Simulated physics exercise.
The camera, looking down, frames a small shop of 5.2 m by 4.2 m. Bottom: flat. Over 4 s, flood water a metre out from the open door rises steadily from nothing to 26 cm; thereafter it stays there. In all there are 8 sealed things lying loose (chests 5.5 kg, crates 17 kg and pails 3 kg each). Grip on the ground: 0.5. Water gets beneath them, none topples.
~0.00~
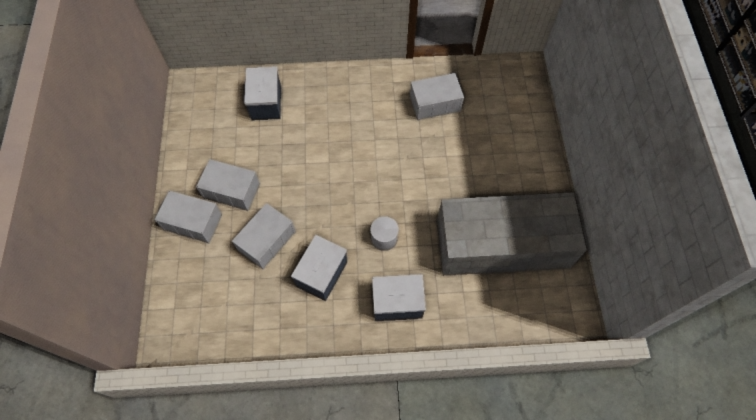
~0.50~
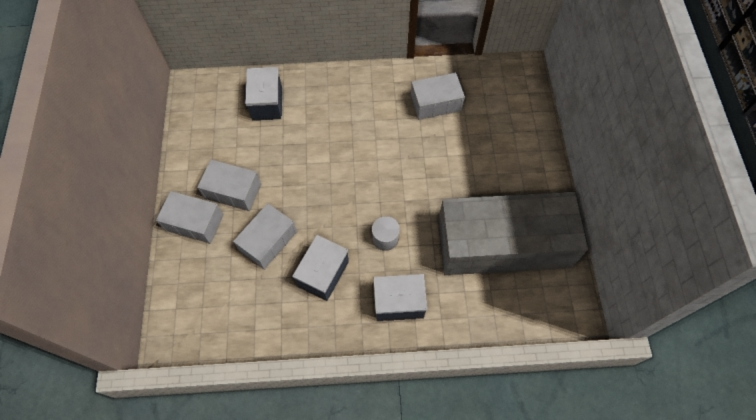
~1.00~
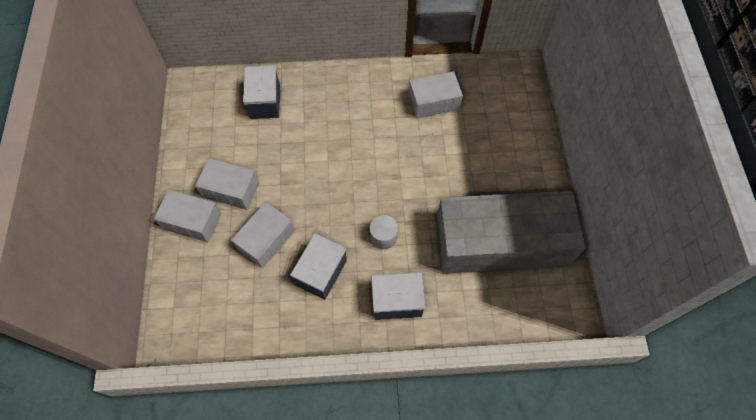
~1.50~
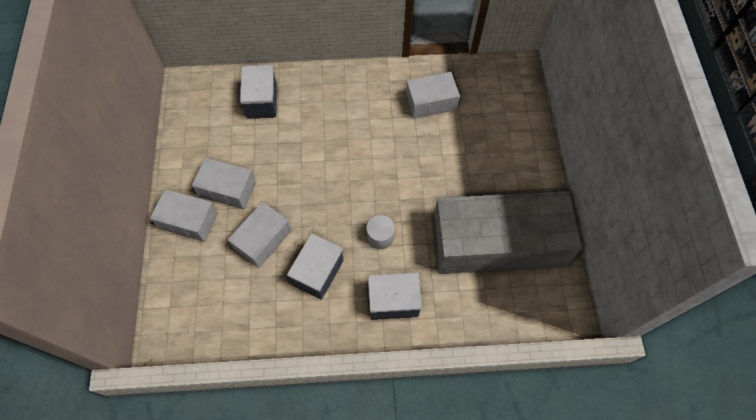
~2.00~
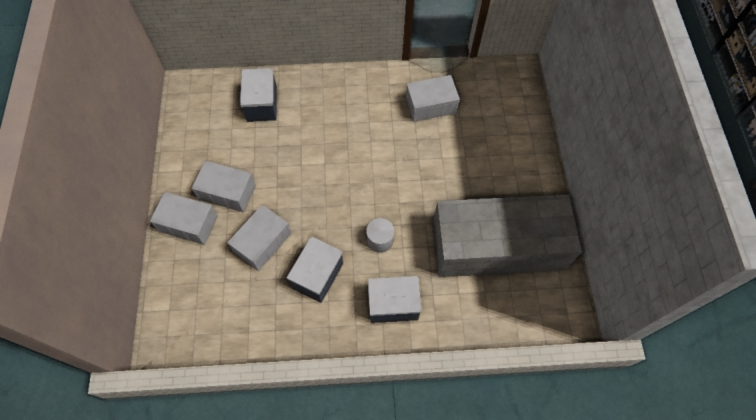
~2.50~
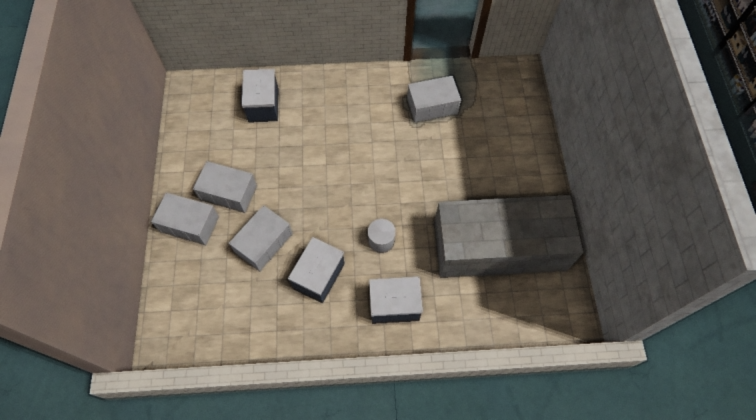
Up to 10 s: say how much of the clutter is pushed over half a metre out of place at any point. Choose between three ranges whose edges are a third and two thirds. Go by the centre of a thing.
The range is the middle one, a third to two thirds.
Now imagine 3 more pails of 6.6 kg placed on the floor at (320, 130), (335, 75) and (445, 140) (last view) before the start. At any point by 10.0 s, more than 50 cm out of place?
Order as asked - falls below the limit, falls below the limit, exceeds the limit.
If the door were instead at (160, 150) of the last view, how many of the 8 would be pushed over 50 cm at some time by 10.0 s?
That gives 4 of them.
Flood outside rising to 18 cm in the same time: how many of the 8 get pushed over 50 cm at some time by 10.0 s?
In that case the number is 1.
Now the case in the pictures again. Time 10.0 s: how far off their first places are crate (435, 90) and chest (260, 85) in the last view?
They've ended up 250 cm and 0 cm away, in that order.
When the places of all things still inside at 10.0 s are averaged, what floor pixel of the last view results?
I'd put it close to (271, 251) in the last view.
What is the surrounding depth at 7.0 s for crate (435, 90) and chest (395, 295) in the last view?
Depth approx. 8 cm / 1 cm.
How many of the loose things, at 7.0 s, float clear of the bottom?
It comes to 0.
After 3.5 s 0 of 8 are over 50 cm from their spots; 0 afloat.
After 4.5 s 1 of 8 are over 50 cm from their spots; 0 afloat.
After 7.0 s 3 of 8 are over 50 cm from their spots; 0 afloat.
After 10.0 s 3 of 8 are over 50 cm from their spots, and 3 have been at some point; 4 afloat.
